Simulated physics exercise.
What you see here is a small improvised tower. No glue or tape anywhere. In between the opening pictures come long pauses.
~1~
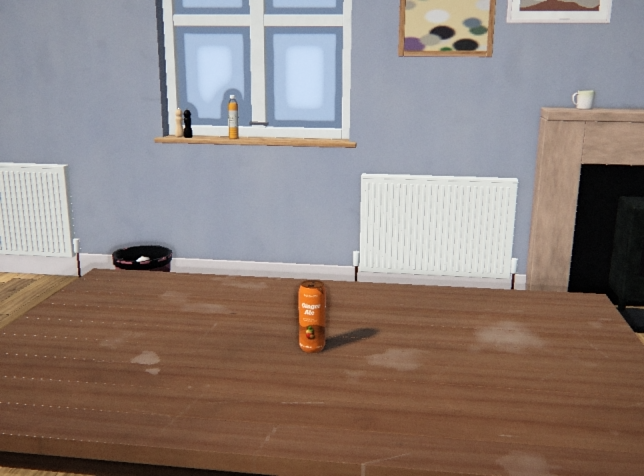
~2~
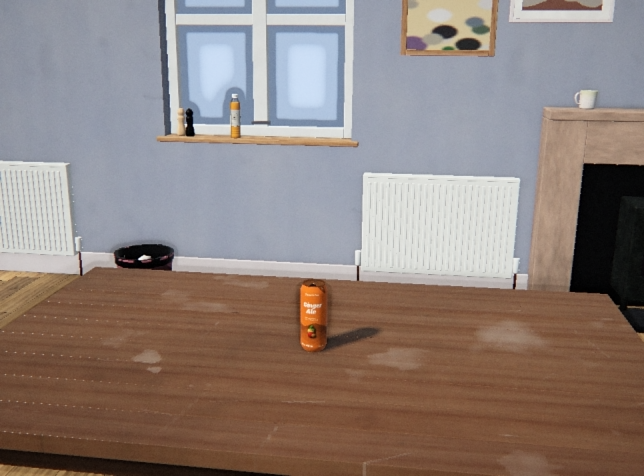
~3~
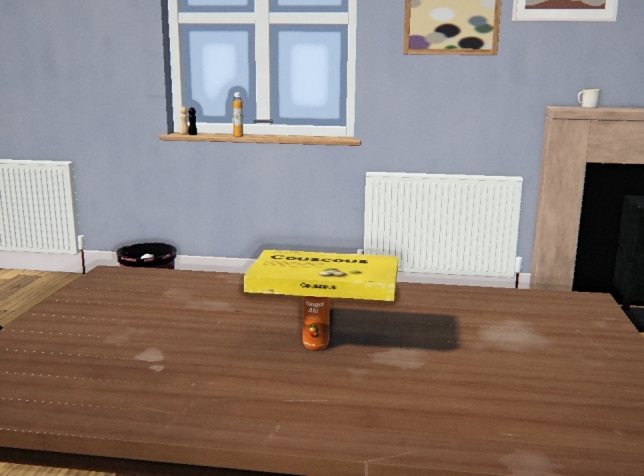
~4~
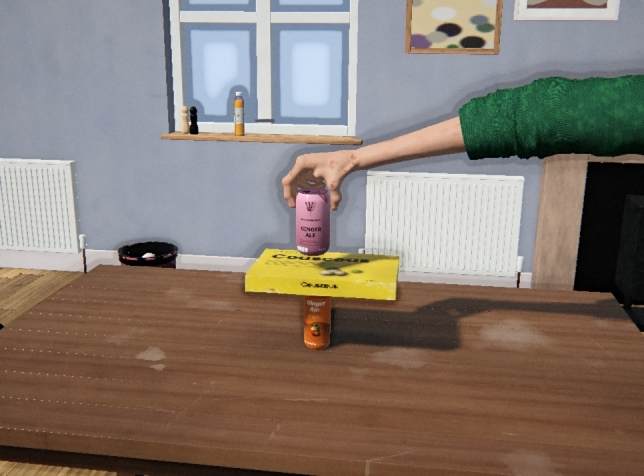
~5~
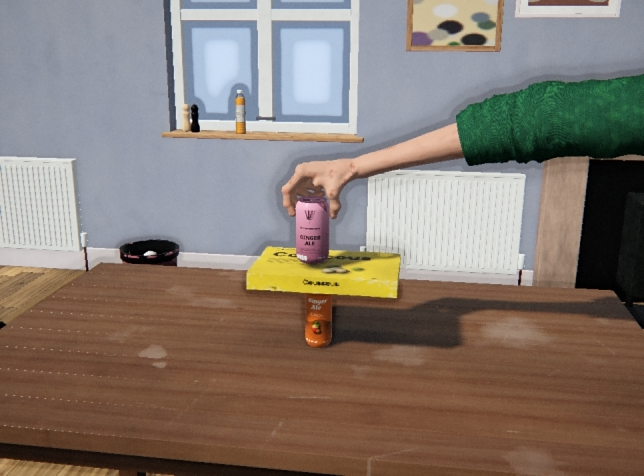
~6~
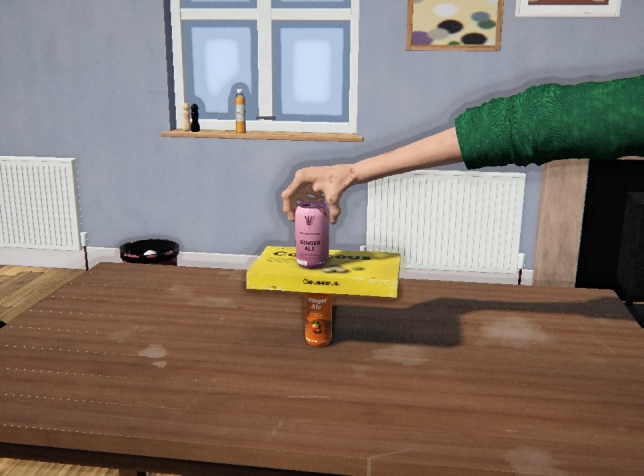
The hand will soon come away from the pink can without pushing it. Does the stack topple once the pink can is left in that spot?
No, it stays standing.
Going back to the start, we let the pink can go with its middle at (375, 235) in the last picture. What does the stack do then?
Result: The stack tips over.
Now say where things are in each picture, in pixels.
In the first frame, the last thing is not in view yet.
In the second frame, the last thing is not in view yet.
In the third frame, the last thing is not in view yet; yellow packet (325, 274).
The fourth frame shows coming down; pink can (313, 222); yellow packet (326, 273).
The fifth frame shows coming down; pink can (312, 230); yellow packet (327, 271).
The sixth frame shows set down, still held; pink can (312, 235); yellow packet (327, 270).
Then, 0.20 s past the last view, nothing moves.
Then, 0.50 s past the last view, pink can resting near (312, 235).
Finally, all 3 still in place. Final places as the last picture's camera would see them, pink can near (312, 235). The stack stays up.
